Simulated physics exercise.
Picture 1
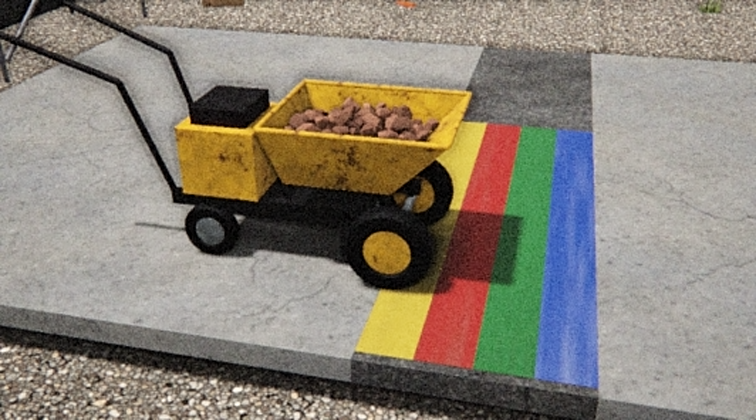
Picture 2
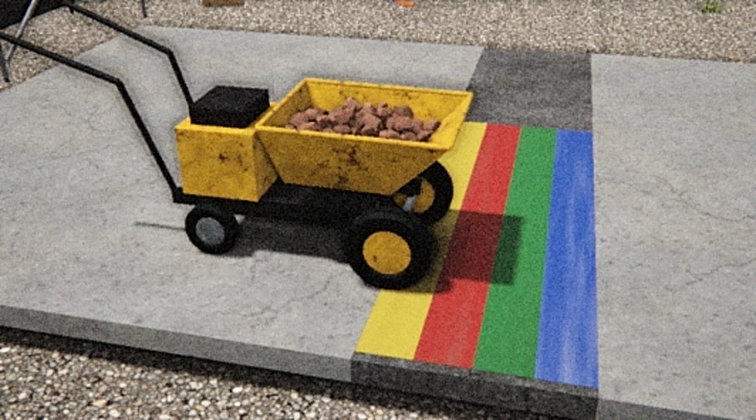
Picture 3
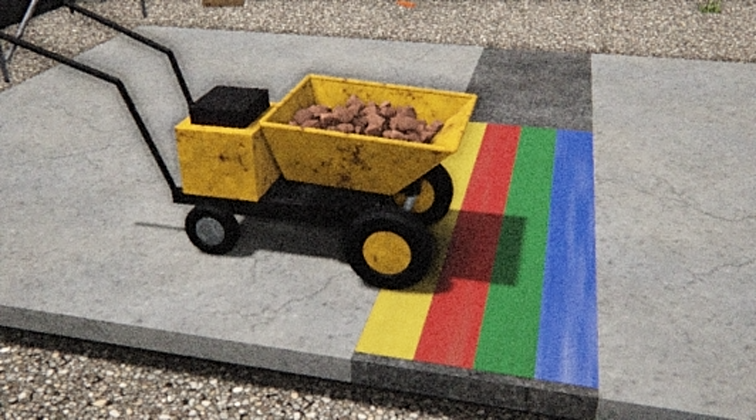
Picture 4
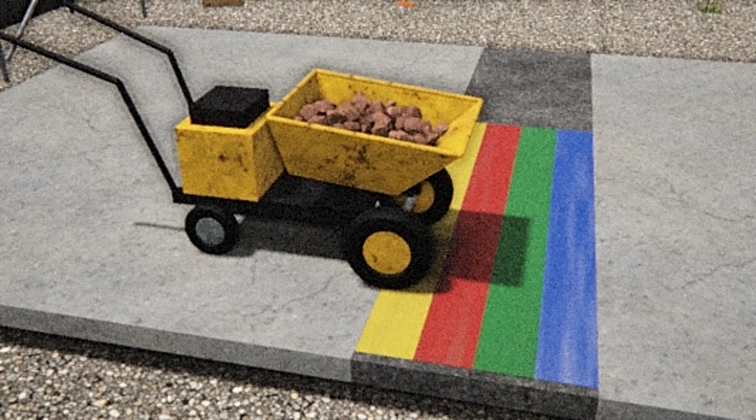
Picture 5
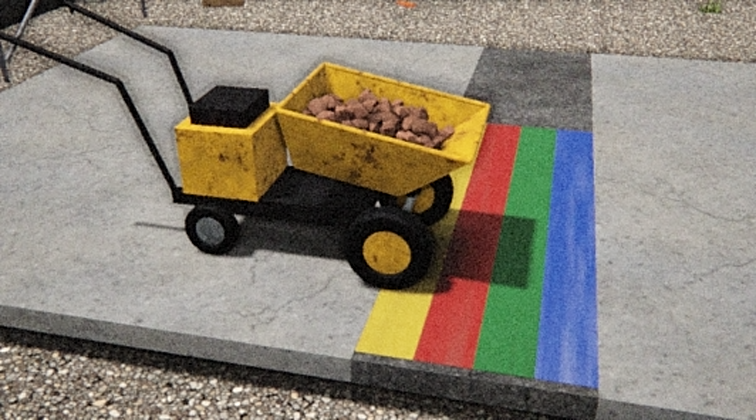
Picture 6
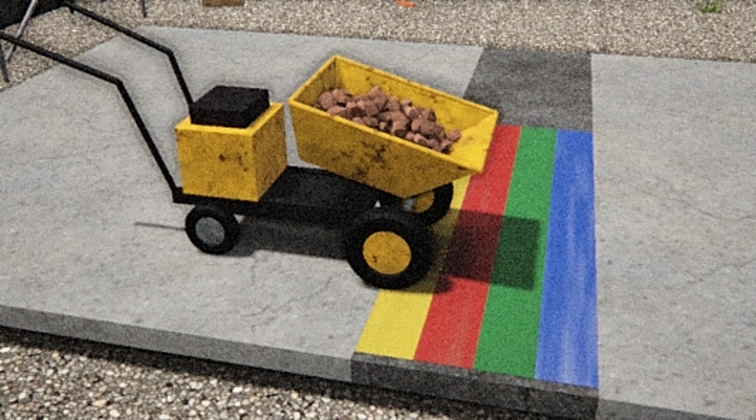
In this clip, a yellow powered barrow loaded with reddish rubble stands beside yellow, red, green and blue bands on the ground; its skip starts level, then gradually tilts forward to the right while the wheels stay still.
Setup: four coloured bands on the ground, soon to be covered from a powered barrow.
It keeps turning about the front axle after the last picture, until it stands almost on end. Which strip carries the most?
The blue strip.
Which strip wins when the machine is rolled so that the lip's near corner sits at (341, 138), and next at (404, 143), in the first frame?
I would say the strip in red the first time, then that green strip the next.
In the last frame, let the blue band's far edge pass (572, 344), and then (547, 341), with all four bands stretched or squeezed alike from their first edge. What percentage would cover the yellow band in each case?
0 % and 0 %, near enough.
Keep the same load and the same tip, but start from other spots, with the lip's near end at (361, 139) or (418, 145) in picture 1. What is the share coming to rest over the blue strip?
Roughly 10 per cent first, then roughly 30 per cent.
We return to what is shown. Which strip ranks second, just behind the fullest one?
It's the strip in green next.
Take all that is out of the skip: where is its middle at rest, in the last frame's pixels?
Somewhere around (572, 268) in the final view.
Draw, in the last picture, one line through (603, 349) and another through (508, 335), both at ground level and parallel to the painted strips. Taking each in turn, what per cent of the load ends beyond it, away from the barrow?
Estimate: 20 % and 70 %, respectively.
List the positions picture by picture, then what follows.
In the first frame, lip of the skip near (448, 147), level; top of the load near (352, 128), lumps of rubble; yellow strip near (398, 315); red strip near (453, 323); green strip near (510, 331); blue strip near (568, 339).
In the second frame, lip of the skip near (450, 148), level; top of the load near (353, 128).
In the third frame, lip of the skip near (454, 151), tipped barely; top of the load near (347, 132).
In the fourth frame, lip of the skip near (461, 156), tipped a little; top of the load near (343, 117).
In the fifth frame, lip of the skip near (470, 162), tipped a little; top of the load near (351, 114).
In the sixth frame, lip of the skip near (480, 170), tipped clearly; top of the load near (361, 110); yellow strip near (398, 315); red strip near (453, 323); green strip near (510, 331); blue strip near (568, 339).
Shortly afterwards, skip tipped steeply; the whole lot in the skip.
Next, skip tipped steeply; the bulk in the skip; a little over the green strip; a little over the blue strip.
Some moments later, skip tipped right over; near a quarter in the skip; a little over the green strip; near a third over the blue strip; near a quarter off the paint.
In the end, skip tipped right over; near a quarter in the skip; none at all over the yellow strip; none at all over the red strip; a little over the green strip; near a third over the blue strip; near a quarter off the paint.
